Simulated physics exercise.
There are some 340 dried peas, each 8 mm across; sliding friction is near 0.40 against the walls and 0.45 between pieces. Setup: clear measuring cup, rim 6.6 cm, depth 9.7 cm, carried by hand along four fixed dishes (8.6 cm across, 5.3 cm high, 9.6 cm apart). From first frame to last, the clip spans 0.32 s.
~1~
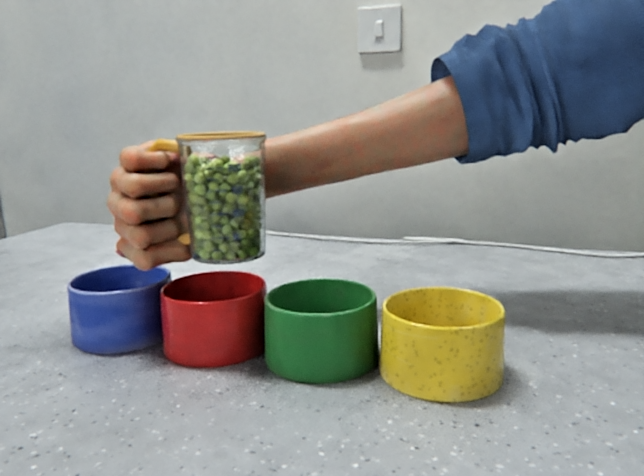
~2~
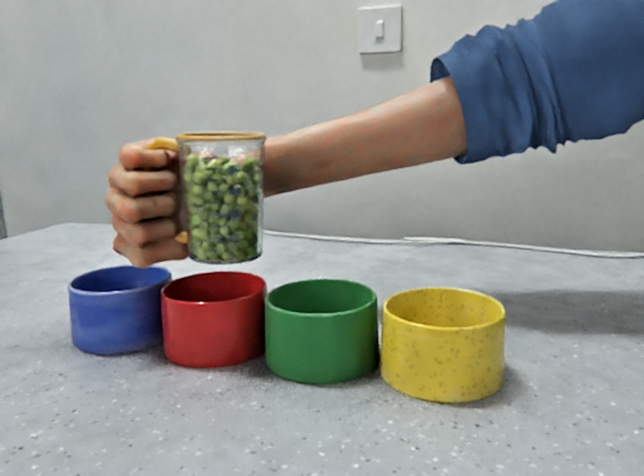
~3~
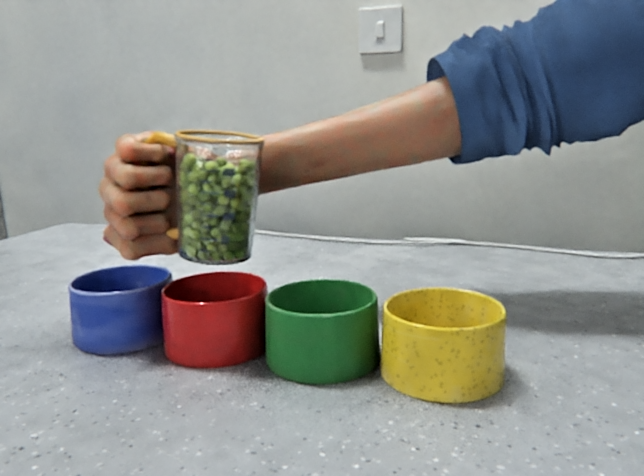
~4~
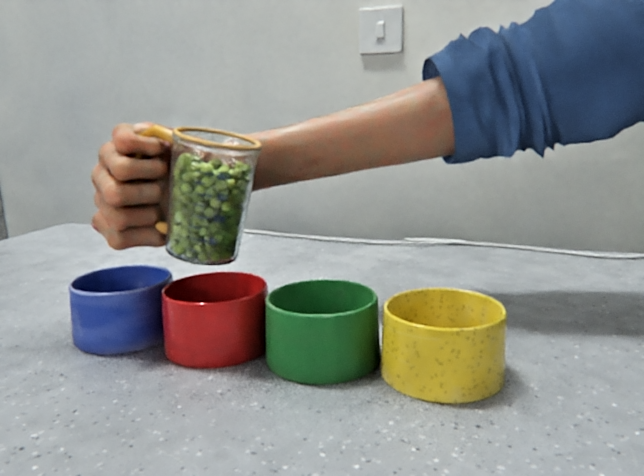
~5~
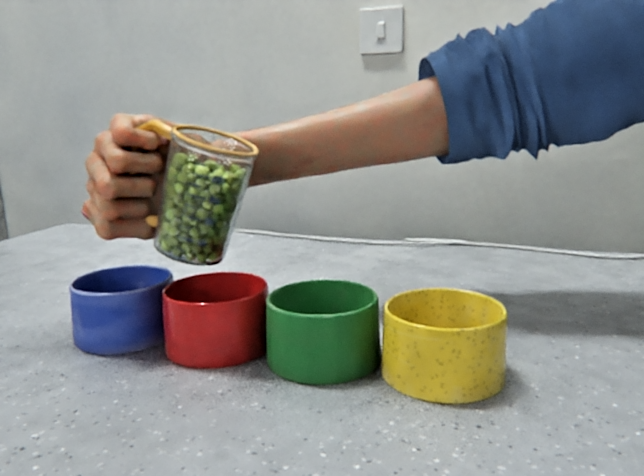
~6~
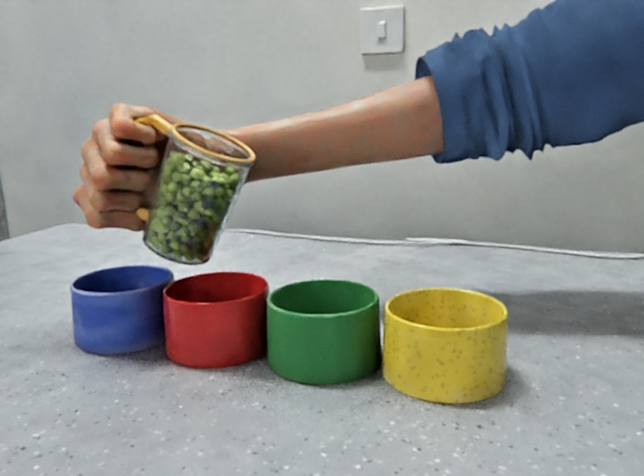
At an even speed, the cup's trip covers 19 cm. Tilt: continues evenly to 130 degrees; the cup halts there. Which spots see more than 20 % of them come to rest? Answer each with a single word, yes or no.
Red no, blue yes, green no, yellow no, counter no.
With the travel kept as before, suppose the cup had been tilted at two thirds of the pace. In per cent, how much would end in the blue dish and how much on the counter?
Shares: Blue at 90; counter at 10.
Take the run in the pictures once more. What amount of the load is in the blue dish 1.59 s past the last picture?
Roughly 90 %.
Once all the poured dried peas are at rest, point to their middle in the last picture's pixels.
After settling, the middle sits near (131, 309).
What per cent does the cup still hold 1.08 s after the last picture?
Close to 30 % of the load.
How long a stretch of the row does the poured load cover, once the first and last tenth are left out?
Spread: Around 7 cm.
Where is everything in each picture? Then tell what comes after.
The first frame shows cup at (225, 196), tilt 0 degrees, lip at (260, 136), moved 0.0 cm; middle of the pieces at (229, 208); yellow dish at (442, 307); green dish at (321, 296); red dish at (214, 286); blue dish at (120, 278).
The second frame shows cup at (224, 196), tilt 2 degrees, lip at (259, 137), moved 0.2 cm; middle of the pieces at (227, 208).
The third frame shows cup at (218, 197), tilt 7 degrees, lip at (258, 142), moved 0.8 cm; middle of the pieces at (220, 208).
The fourth frame shows cup at (210, 196), tilt 13 degrees, lip at (255, 148), moved 1.5 cm; middle of the pieces at (211, 208).
The fifth frame shows cup at (203, 196), tilt 19 degrees, lip at (252, 154), moved 2.3 cm; middle of the pieces at (203, 208).
The sixth frame shows cup at (195, 196), tilt 26 degrees, lip at (249, 161), moved 3.0 cm; middle of the pieces at (194, 207); yellow dish at (445, 308); green dish at (323, 297); red dish at (217, 287); blue dish at (123, 279).
Then, 0.65 s after the last picture, tilt 89 degrees; cup holds 100 %.
Then, 1.08 s after the last picture, tilt 129 degrees; cup holds 30 %, red 5 %, blue 55 %.
Then, 1.59 s after the last picture, tilt 130 degrees; cup holds 0 %, red 5 %, blue 90 %.
In the end, red 5 %, blue 90 %, green 0 %, yellow 0 %, counter 5 %.
